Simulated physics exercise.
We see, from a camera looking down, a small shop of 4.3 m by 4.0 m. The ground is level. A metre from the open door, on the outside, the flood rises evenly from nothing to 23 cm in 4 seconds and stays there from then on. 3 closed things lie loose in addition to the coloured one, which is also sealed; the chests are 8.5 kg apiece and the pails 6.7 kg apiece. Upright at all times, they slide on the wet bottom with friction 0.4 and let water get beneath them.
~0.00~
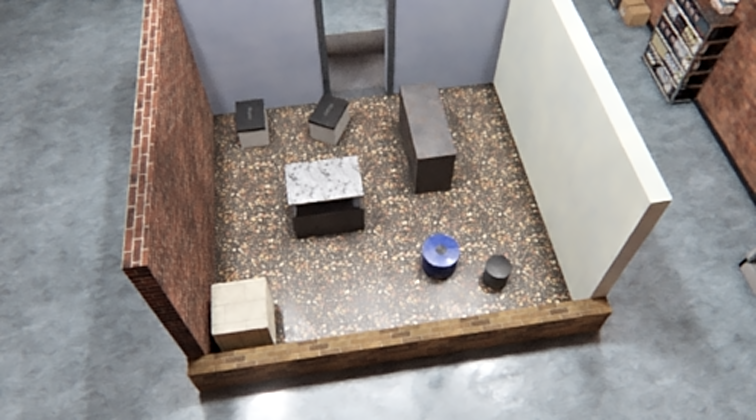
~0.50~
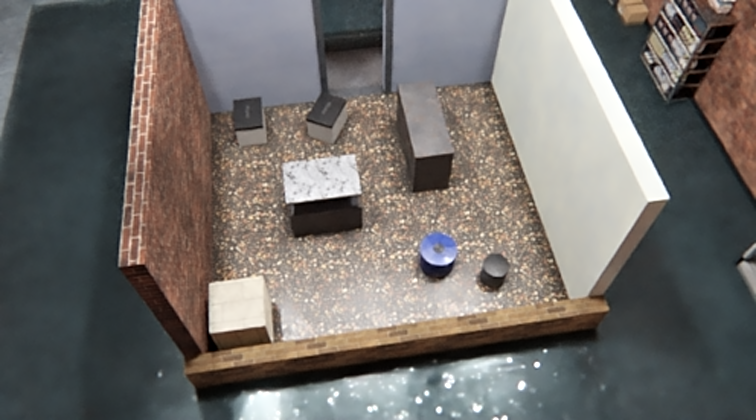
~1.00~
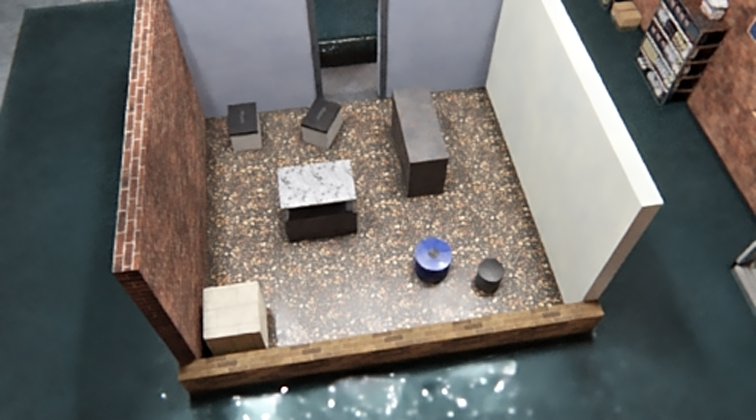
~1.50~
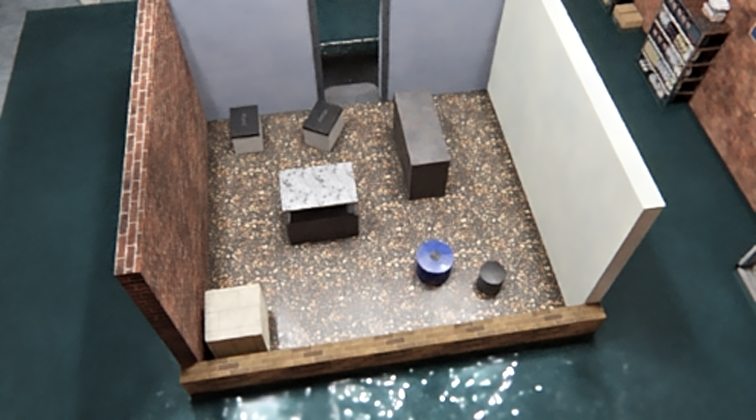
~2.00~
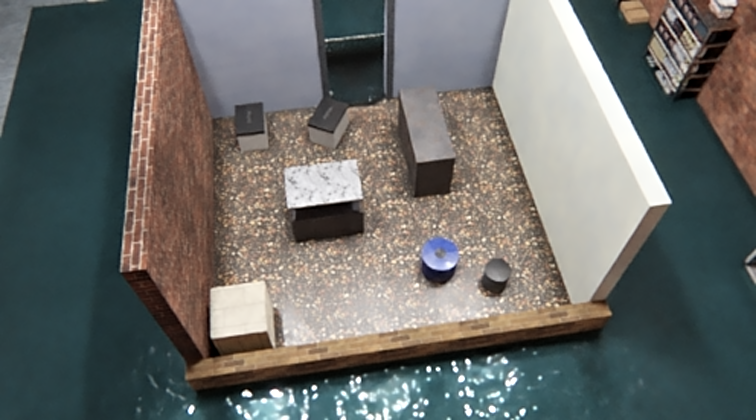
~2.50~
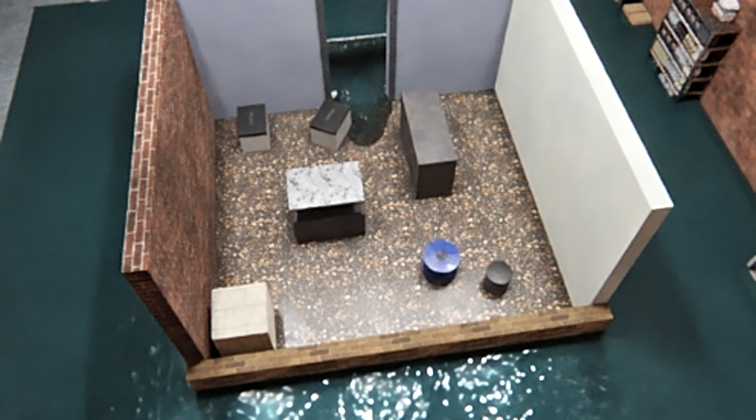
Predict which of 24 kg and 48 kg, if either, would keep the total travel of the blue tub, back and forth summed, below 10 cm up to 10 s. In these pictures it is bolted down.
My prediction: The lighter figure already works.
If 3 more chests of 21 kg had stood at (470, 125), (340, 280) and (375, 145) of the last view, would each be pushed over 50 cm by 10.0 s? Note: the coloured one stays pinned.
Listed in order, they go beneath the bar, beneath the bar, over the bar.
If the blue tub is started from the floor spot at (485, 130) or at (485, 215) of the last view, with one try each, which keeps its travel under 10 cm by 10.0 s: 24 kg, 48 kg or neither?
Going in order: Both weights work, both weights work.
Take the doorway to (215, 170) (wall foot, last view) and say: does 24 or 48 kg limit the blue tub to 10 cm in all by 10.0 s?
Then the lighter mass suffices.
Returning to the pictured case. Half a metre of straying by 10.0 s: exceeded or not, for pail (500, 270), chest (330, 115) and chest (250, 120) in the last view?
In order: Within the mark, above the mark, above the mark.
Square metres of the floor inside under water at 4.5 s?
Around 5.5 m2 of it.
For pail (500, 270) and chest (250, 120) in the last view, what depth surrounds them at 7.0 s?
Close to 2 and 3 centimetres.
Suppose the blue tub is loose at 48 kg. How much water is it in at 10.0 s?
Close to 7 cm deep.
After 3.5 s the blue tub would be 0 cm from its start with 24 kg and 0 cm from its start with 48 kg; 0 cm of water round it then.
After 4.5 s the blue tub would be 0 cm from its start with 24 kg and 0 cm from its start with 48 kg; 2 cm of water round it then.
After 7.0 s the blue tub would be 0 cm from its start with 24 kg and 0 cm from its start with 48 kg; 5 cm of water round it then.
After 10.0 s the blue tub would be 0 cm from its start with 24 kg and 0 cm from its start with 48 kg; 7 cm of water round it then.
